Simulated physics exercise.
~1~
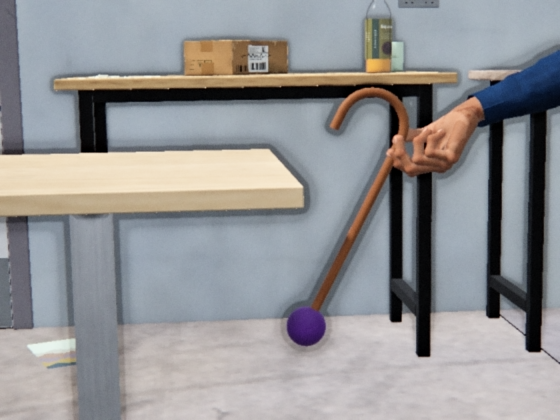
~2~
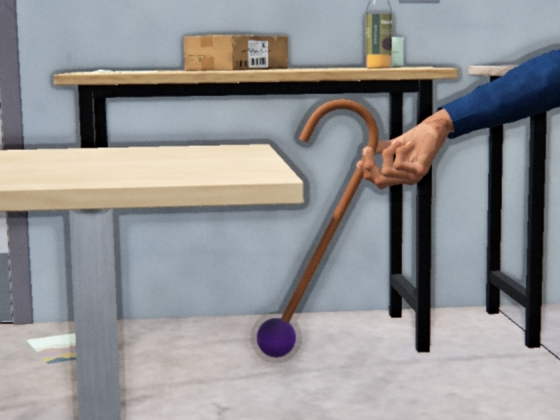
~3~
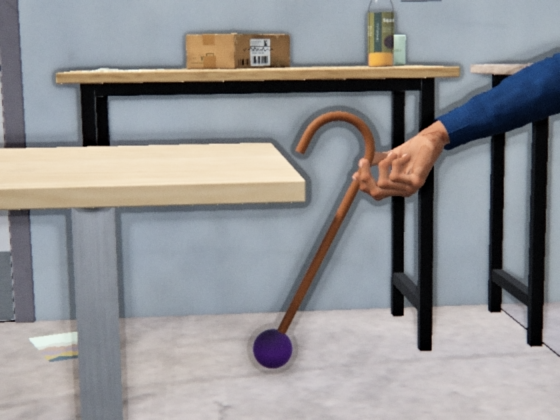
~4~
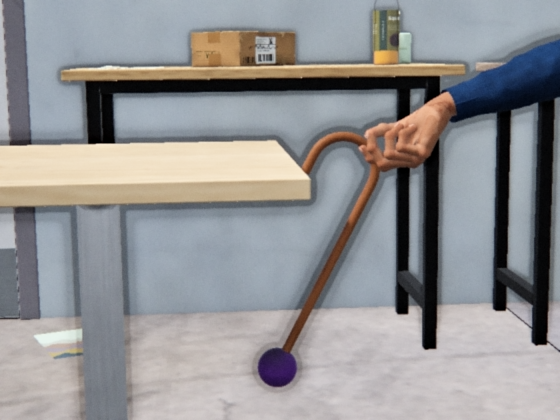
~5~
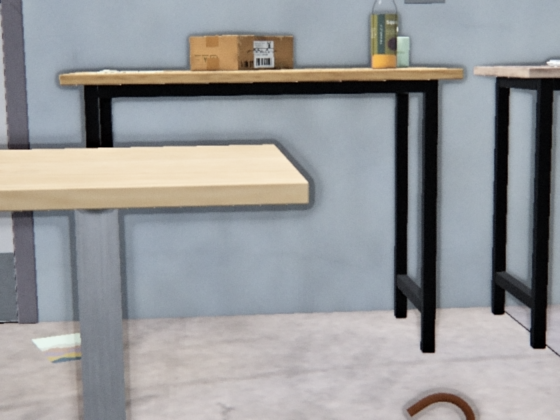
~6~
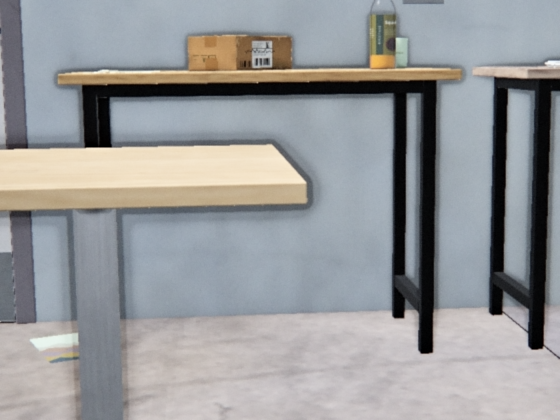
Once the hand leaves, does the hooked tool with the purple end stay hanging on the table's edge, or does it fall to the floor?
It falls to the floor. The hook slips off the table's edge and the tool drops down out of sight.
